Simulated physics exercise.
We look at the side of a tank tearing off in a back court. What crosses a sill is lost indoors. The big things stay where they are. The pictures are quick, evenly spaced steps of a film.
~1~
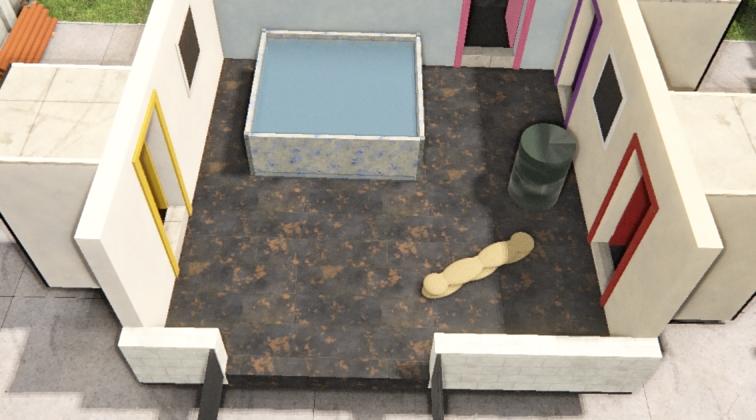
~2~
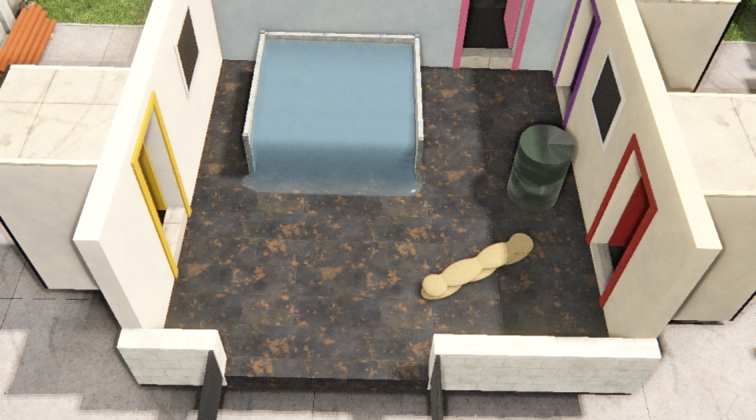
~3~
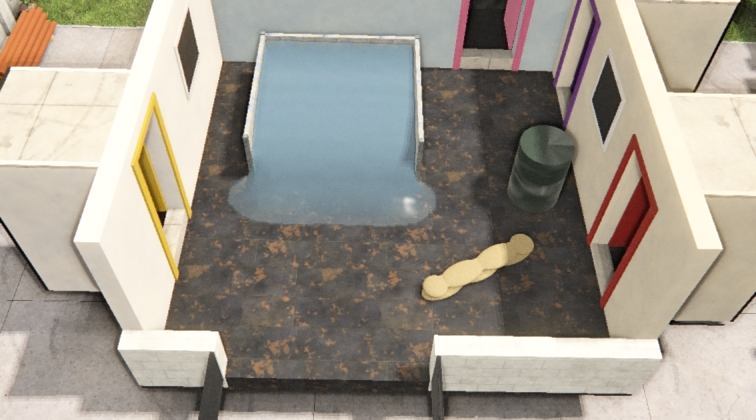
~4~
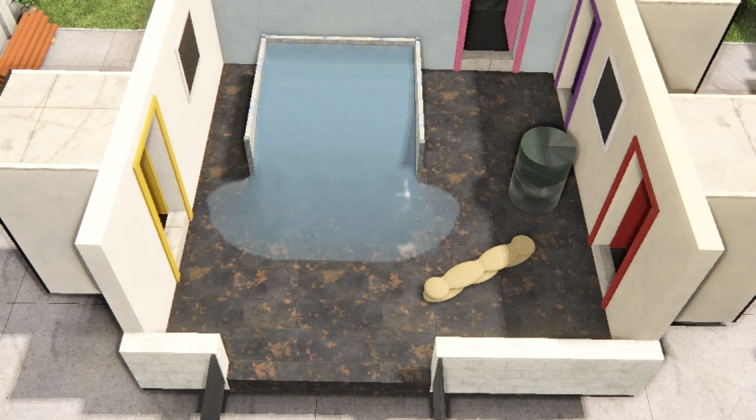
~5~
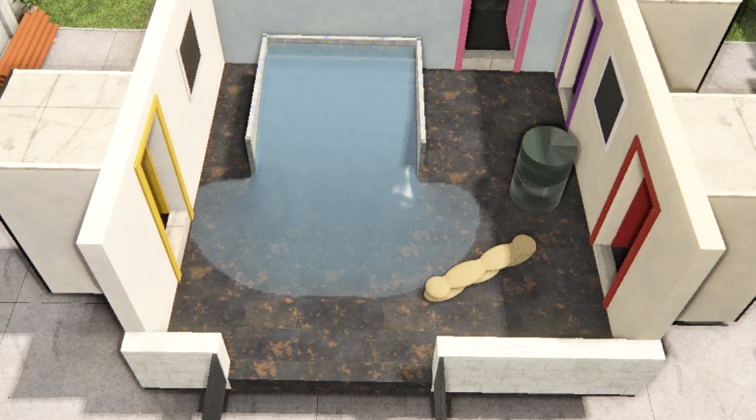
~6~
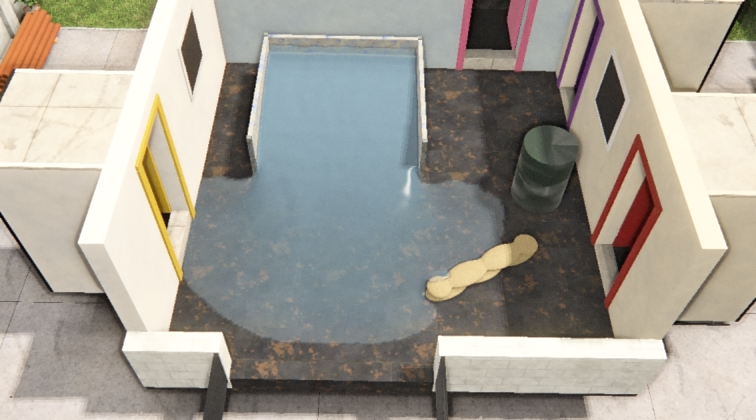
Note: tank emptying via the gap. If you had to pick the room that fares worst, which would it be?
I would pick the red room.
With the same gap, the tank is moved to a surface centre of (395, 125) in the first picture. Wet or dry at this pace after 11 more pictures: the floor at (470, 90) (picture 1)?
Looks like it'd be unwetted there.
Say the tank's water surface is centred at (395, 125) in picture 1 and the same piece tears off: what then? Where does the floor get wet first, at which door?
The red door.
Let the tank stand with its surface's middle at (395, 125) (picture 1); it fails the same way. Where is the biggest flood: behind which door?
That would be the red-painted one.
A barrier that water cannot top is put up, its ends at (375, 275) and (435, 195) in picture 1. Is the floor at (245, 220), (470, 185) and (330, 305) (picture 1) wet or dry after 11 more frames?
First spot soaked, second soaked, third soaked.
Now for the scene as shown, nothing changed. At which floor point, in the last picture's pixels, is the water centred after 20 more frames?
At roughly (351, 224).
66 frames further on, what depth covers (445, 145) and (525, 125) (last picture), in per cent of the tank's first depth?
Respectively about 4 and 8 per cent.
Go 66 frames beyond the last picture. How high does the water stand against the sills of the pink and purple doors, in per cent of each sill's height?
Approx. 30 % followed by 220 %.
A moment on, water covers 50 % of the floor; purple door not reached, pink door not reached, red door not reached, yellow door wet at the sill, nothing in.
Next, water covers 60 % of the floor; purple door not reached, pink door not reached, red door not reached, yellow door wet at the sill, nothing in.
Then, water covers 70 % of the floor; purple door not reached, pink door not reached, red door a trickle in, yellow door wet at the sill, nothing in.
Later, water covers 90 % of the floor; purple door wet at the sill, nothing in, pink door wet at the sill, nothing in, red door some in, yellow door wet at the sill, nothing in.
In the end, water covers 95 % of the floor; purple door some in, pink door wet at the sill, nothing in, red door some in, yellow door wet at the sill, nothing in; the red door has let in the most.
